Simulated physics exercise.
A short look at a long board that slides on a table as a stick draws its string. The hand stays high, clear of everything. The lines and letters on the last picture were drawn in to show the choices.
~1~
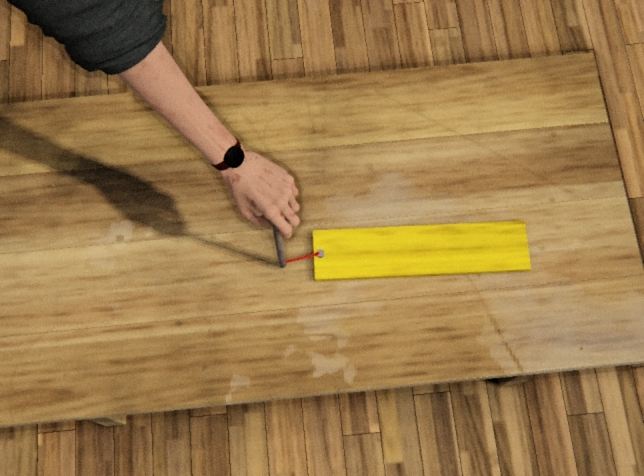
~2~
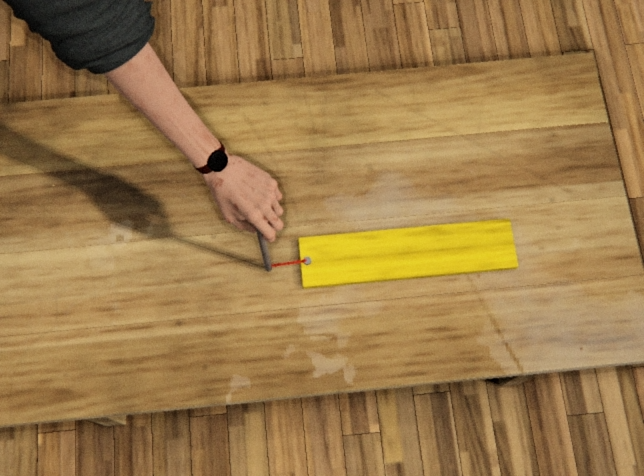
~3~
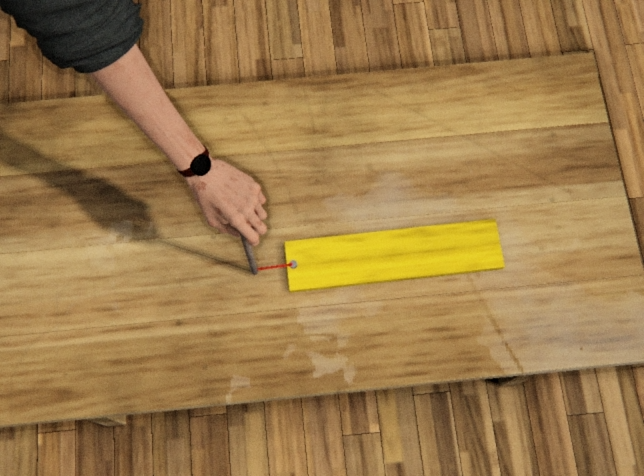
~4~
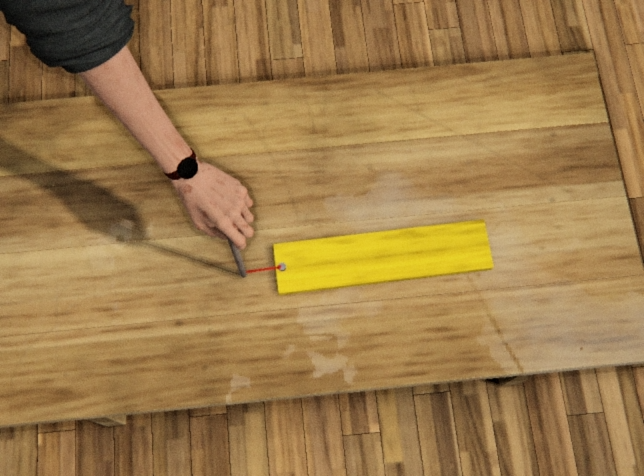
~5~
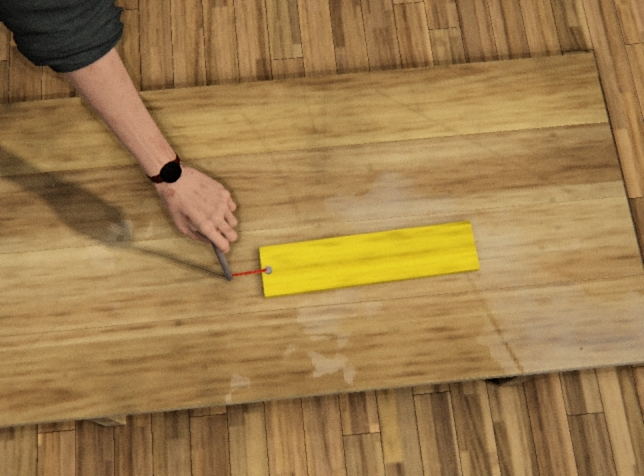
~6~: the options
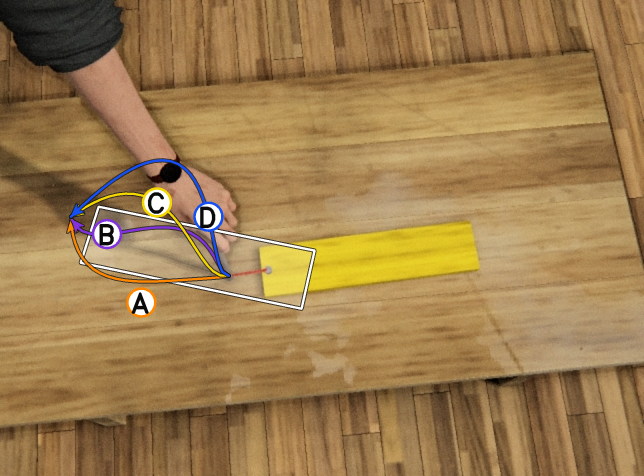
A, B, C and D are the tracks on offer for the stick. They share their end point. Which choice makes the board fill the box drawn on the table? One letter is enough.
The stick should follow A.
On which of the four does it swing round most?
That is A.
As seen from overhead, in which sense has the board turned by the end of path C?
On that path, clockwise.
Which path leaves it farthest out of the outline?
That is D.
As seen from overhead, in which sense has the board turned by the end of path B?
It turns clockwise.
On the marked copy, A from (229, 276) via (125, 280) to (71, 220); B from (229, 276) via (159, 227) to (72, 219); C from (229, 276) via (164, 207) to (71, 217); D from (229, 276) via (178, 164) to (71, 217); the outline at (198, 257).
Taking A. A third of the way, foot of the stick (159, 282), middle of the board (301, 266).
Two thirds of the way, foot of the stick (92, 268), middle of the board (233, 268).
When it is over, foot of the stick (71, 218), middle of the board (200, 257); it lies in the outline.
As for the rest, B leaves its middle at (207, 239); C leaves its middle at (209, 226); D leaves its middle at (210, 212).
